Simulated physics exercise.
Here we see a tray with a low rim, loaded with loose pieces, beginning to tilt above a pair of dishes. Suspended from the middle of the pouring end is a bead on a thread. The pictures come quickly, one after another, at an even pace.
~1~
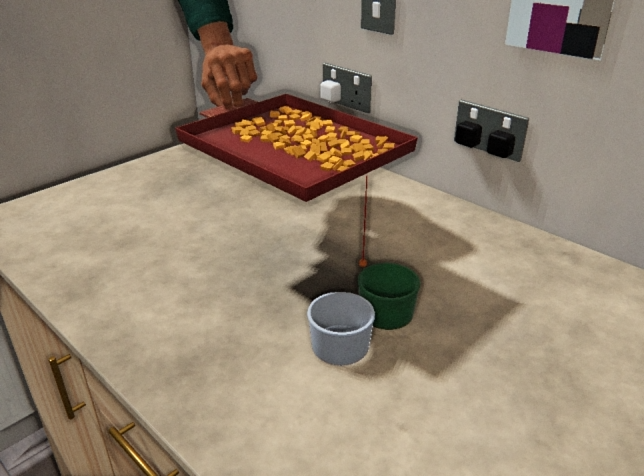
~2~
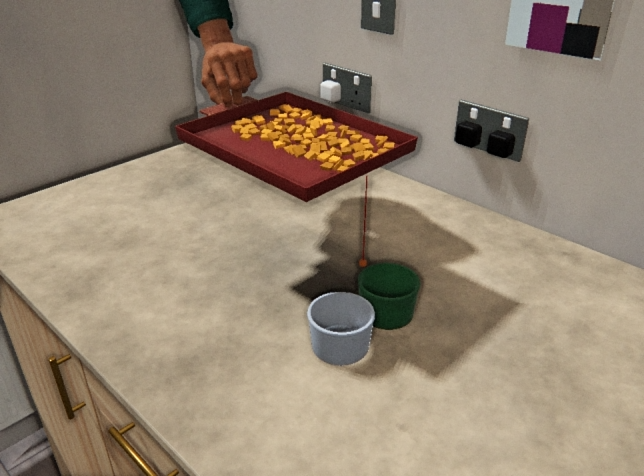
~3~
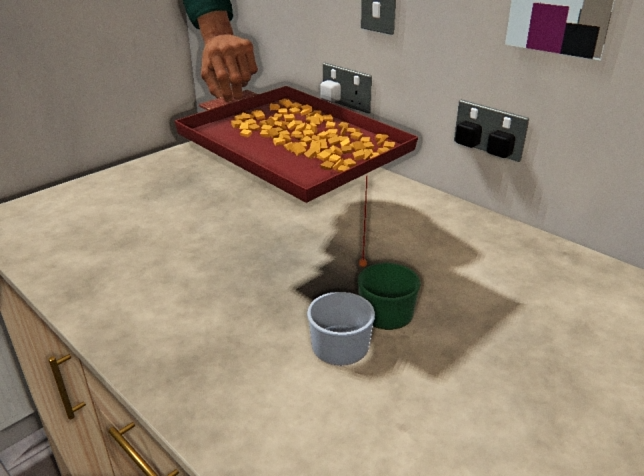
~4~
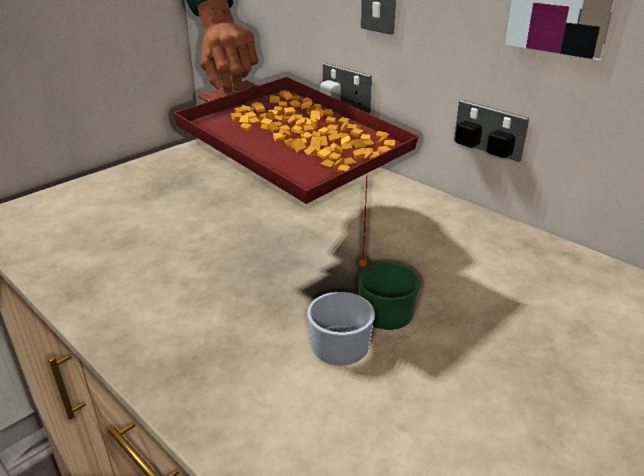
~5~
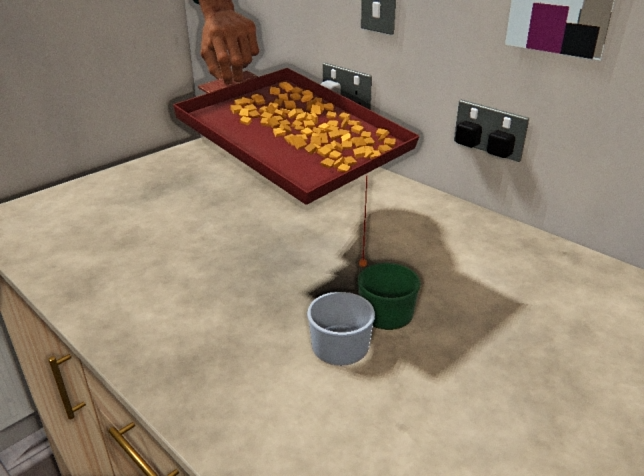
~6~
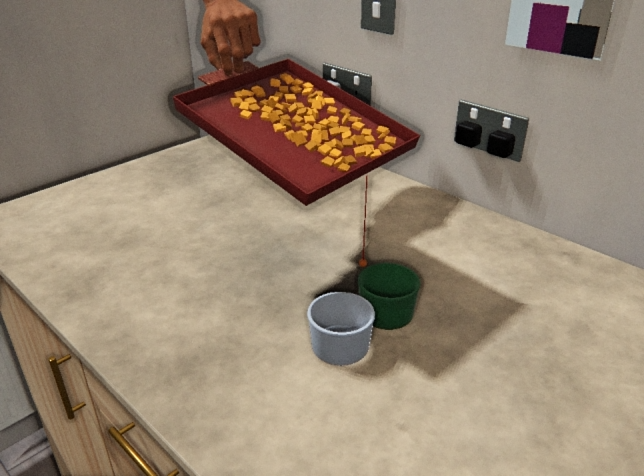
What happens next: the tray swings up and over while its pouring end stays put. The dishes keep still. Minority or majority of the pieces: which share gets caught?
The dishes collect the majority.
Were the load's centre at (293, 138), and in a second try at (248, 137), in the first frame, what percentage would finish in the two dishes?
It would be roughly 60 per cent for the first and roughly 70 per cent for the second.
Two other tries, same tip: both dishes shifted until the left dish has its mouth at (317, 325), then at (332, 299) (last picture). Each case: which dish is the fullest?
The first try favours the rightmost one, and the second try favours the leftmost one.
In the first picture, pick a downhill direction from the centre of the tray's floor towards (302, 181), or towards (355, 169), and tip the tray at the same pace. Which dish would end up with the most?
Note: Place 1, the dish at the left; place 2, the dish at the right.
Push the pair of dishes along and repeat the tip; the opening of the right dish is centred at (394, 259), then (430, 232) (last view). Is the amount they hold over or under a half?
In order, they'd catch a minor share, and next a minor share.
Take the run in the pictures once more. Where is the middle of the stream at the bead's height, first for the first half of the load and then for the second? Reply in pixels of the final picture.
Early-half point (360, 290); late-half point (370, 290).
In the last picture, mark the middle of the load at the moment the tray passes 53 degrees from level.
I'd put the middle close to (350, 149).
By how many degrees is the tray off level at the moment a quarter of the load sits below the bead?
Angle: Close to 105°.
Soon, tray tipped steeply; all on the tray.
A while on, tray tipped right over; nearly all on the tray; a stray few in the left dish; a stray few outside both.
Towards the end, tray tipped past a quarter turn; about a third in the left dish; about a quarter in the right dish; about a third outside both.
Finally, tray tipped past a quarter turn; about a third in the left dish; about a quarter in the right dish; about a third outside both.
